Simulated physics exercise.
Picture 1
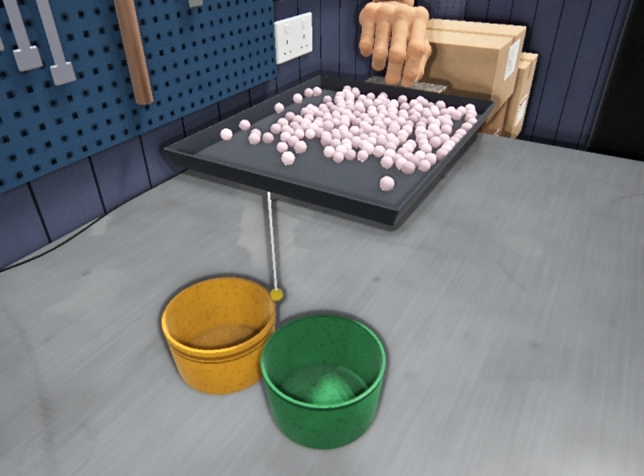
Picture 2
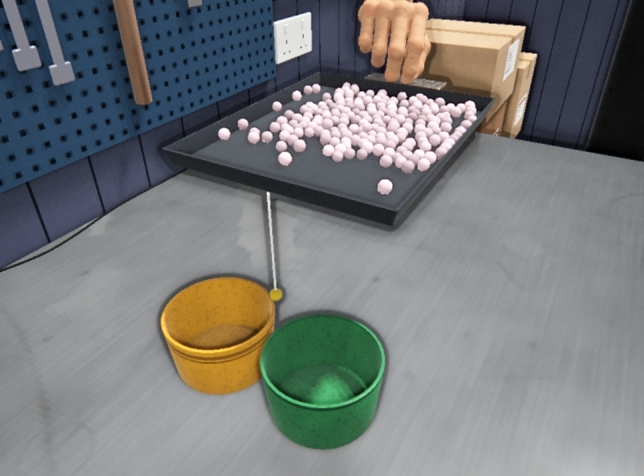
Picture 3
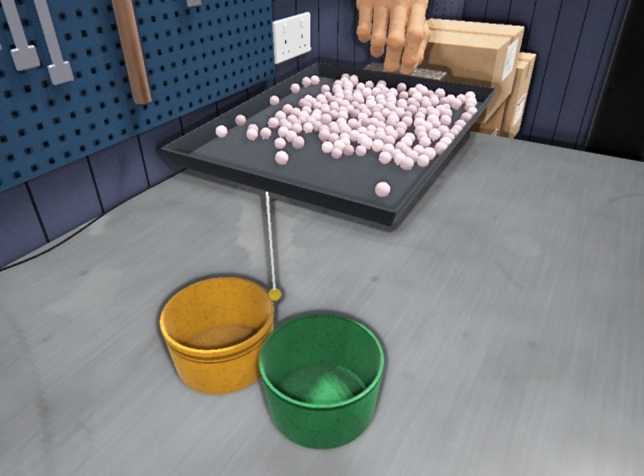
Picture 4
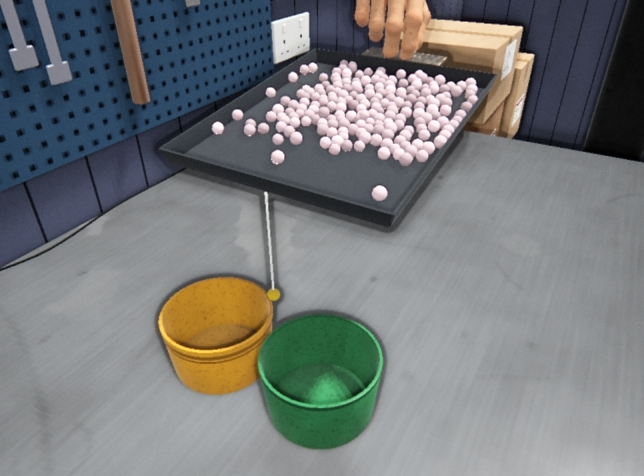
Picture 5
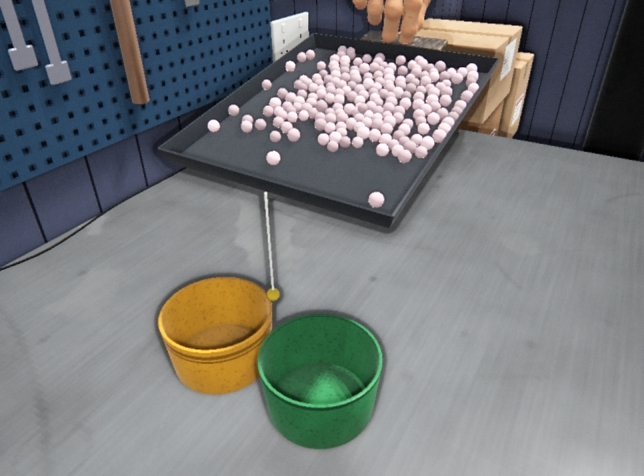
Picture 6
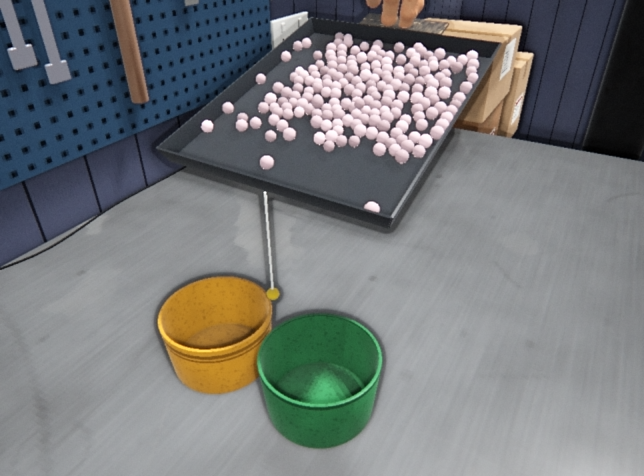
A hand raised the far end of a dark tray more and more steeply, and the pale pink balls on it shifted slightly, while the orange and green dishes below stayed empty.
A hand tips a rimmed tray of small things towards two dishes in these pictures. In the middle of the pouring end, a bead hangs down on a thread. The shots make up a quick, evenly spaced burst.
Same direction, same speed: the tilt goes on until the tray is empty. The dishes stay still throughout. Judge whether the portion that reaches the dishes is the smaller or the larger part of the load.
Pretty clear the dishes gather most of what falls.
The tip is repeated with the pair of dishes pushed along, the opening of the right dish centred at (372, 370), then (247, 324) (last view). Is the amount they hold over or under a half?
Try 1: A majority of it. Try 2: A minority of it.
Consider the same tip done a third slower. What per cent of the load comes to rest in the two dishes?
That works out at roughly 80 per cent.
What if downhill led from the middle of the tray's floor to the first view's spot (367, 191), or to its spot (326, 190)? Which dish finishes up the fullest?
At the first place the right-hand dish, at the second right.
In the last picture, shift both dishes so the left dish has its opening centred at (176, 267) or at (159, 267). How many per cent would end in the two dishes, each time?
Roughly 10% first, roughly 10% second.
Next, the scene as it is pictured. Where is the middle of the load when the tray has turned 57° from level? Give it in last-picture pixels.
Load centre: Approx. (306, 192).
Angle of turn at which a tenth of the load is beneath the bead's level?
At roughly 50°.
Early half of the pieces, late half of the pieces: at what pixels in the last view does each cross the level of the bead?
First roughly (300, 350), then roughly (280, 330).
Just after the last frame, tray tipped steeply; roughly two thirds on the tray; about a tenth in the right dish; about a tenth in the left dish; just a few outside both; about a tenth in the air.
A moment on, tray tipped right over; about a tenth on the tray; roughly half in the right dish; roughly a quarter in the left dish; about a tenth outside both; about a tenth in the air.
Further on, tray tipped past a quarter turn; roughly half in the right dish; roughly a quarter in the left dish; roughly a quarter outside both.
When it is over, tray tipped past a quarter turn; roughly half in the right dish; roughly a quarter in the left dish; roughly a quarter outside both.
